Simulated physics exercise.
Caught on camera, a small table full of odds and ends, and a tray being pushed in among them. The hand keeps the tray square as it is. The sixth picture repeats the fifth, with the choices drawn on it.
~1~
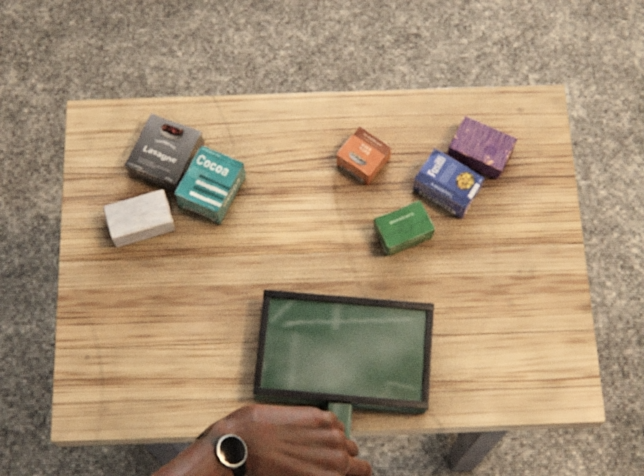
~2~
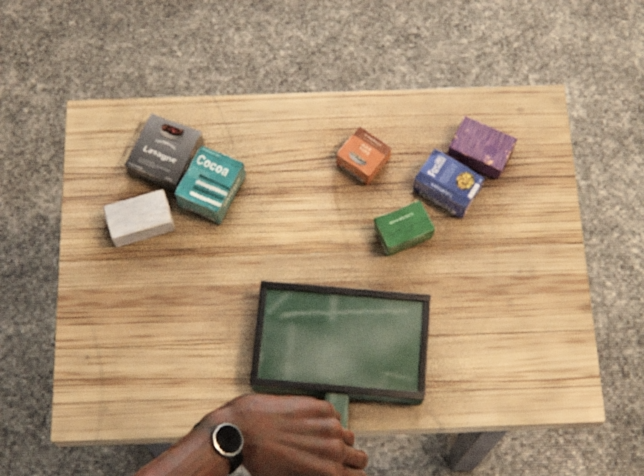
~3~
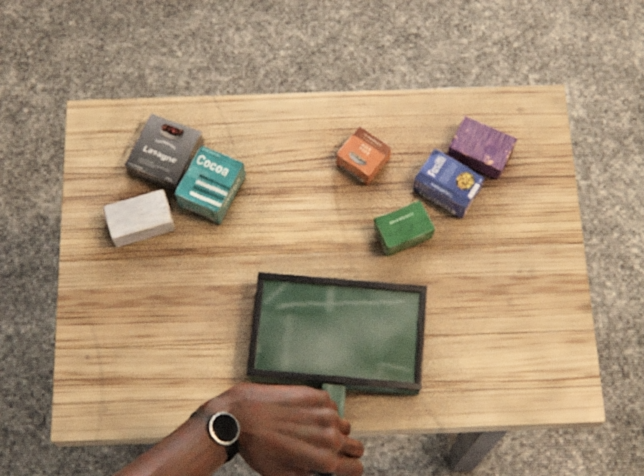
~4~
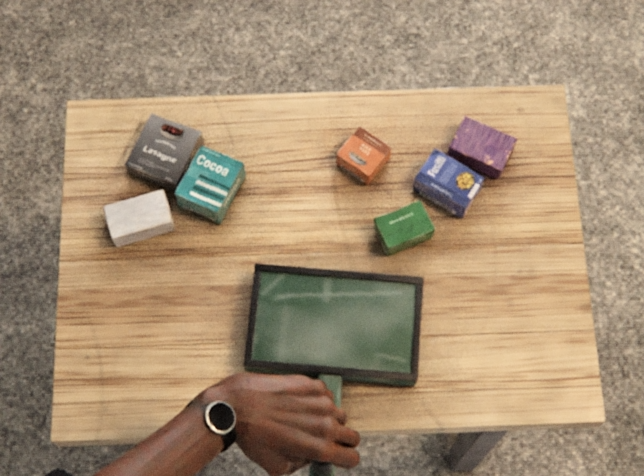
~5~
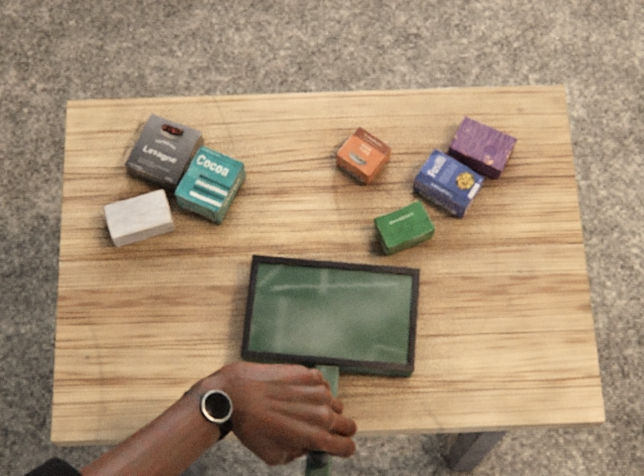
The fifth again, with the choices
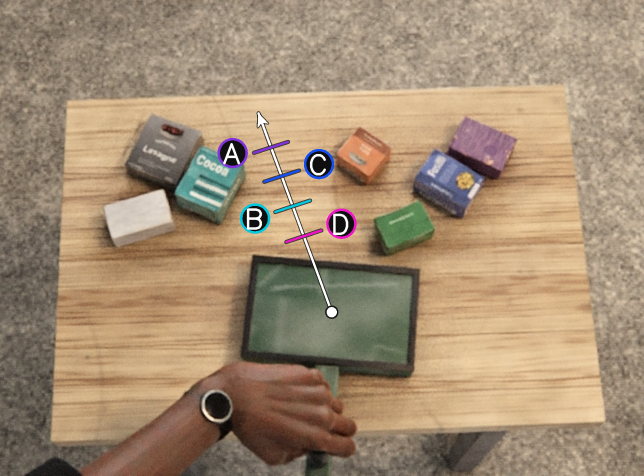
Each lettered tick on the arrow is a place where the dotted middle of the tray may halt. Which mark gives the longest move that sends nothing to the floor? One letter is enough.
All is well up to A.
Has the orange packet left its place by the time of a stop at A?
By then, yes.
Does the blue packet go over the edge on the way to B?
By then, no.
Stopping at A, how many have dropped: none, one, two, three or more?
The count is none.
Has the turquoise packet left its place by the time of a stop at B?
Yes.
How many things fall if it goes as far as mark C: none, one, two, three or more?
By then, none.
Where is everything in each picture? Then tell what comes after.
The first picture shows tray (345, 349); orange packet (364, 156); turquoise packet (211, 185).
The second picture shows tray (342, 339); white block (140, 218).
The third picture shows tray (338, 330); blue packet (448, 184).
The fourth picture shows tray (335, 322); purple block (481, 148).
The fifth picture shows tray (332, 312); turquoise packet (211, 185); white block (140, 218); grey packet (165, 153).
On the marked copy, A at (271, 147); B at (293, 206); C at (282, 176); D at (304, 236); the arrow from (332, 312) to (258, 113); the white dot at (332, 312).
Following A. Soon after the start, tray (309, 254); green packet (407, 201); grey packet (165, 153).
Later, tray (287, 195); orange packet (357, 128); grey packet (135, 147).
In the end, tray (272, 153); orange packet (356, 92); grey packet (116, 141); nothing has fallen.
As for the rest, B is safe but short; C is safe but short; D is safe but short.
